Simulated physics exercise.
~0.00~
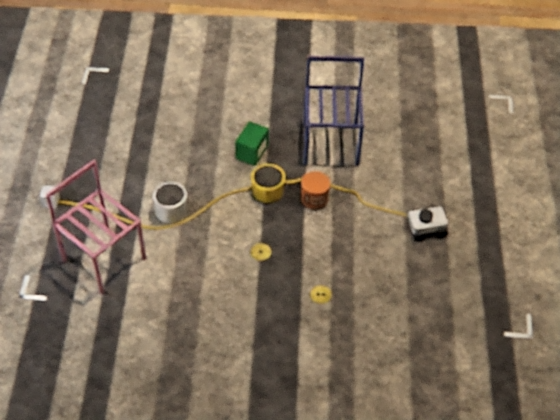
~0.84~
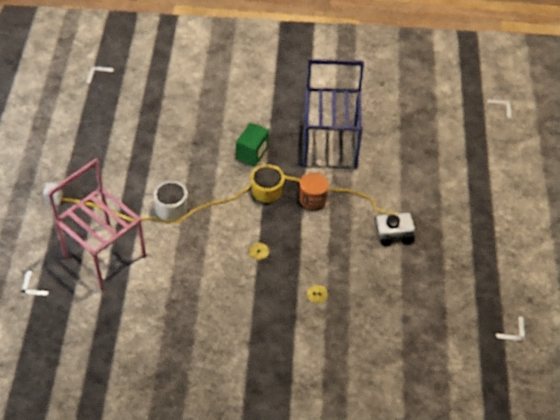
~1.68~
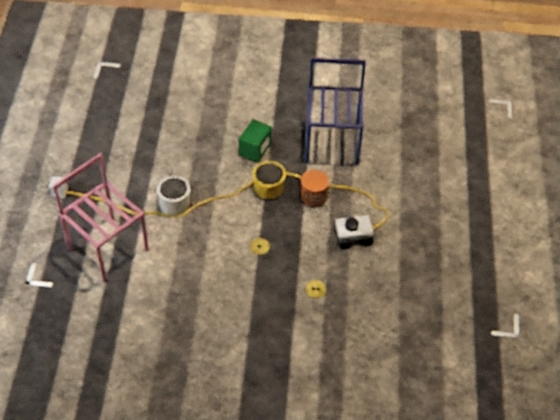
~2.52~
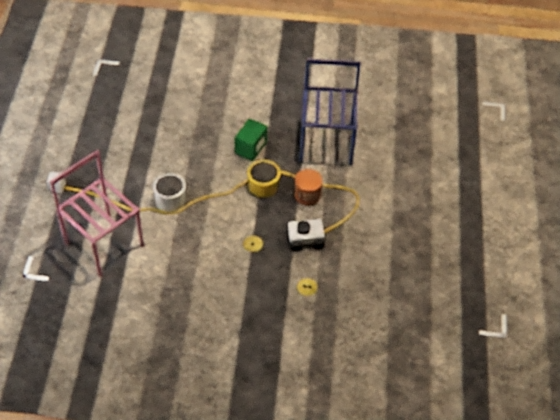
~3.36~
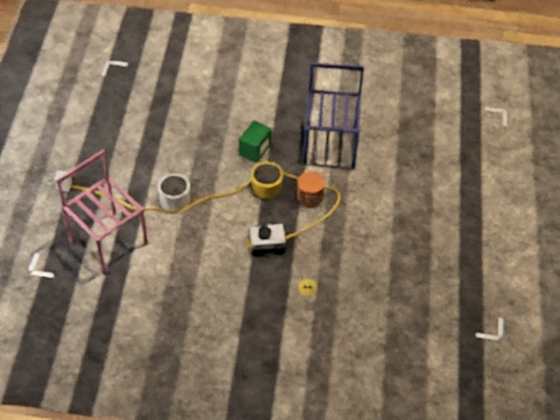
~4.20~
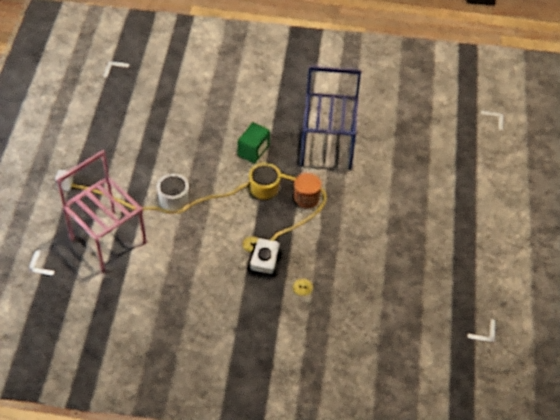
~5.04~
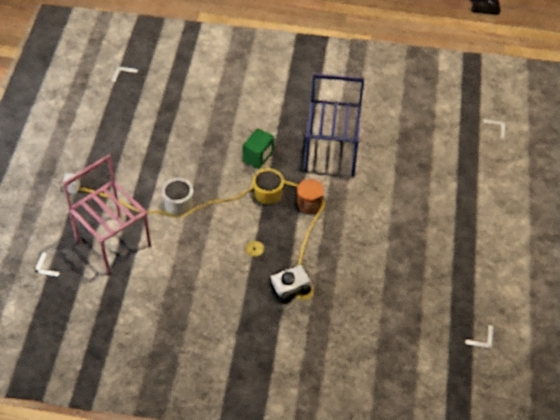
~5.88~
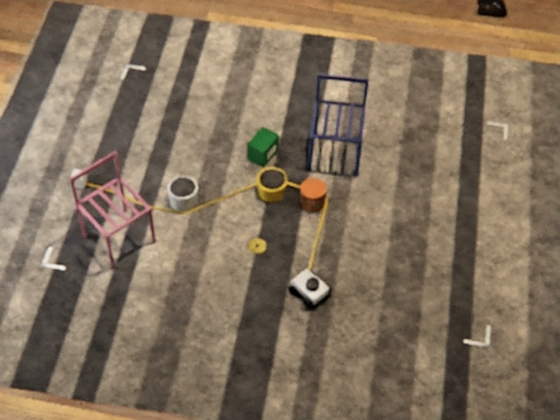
A small white cart trails a yellow lead left, then turns down and right, tightening it.
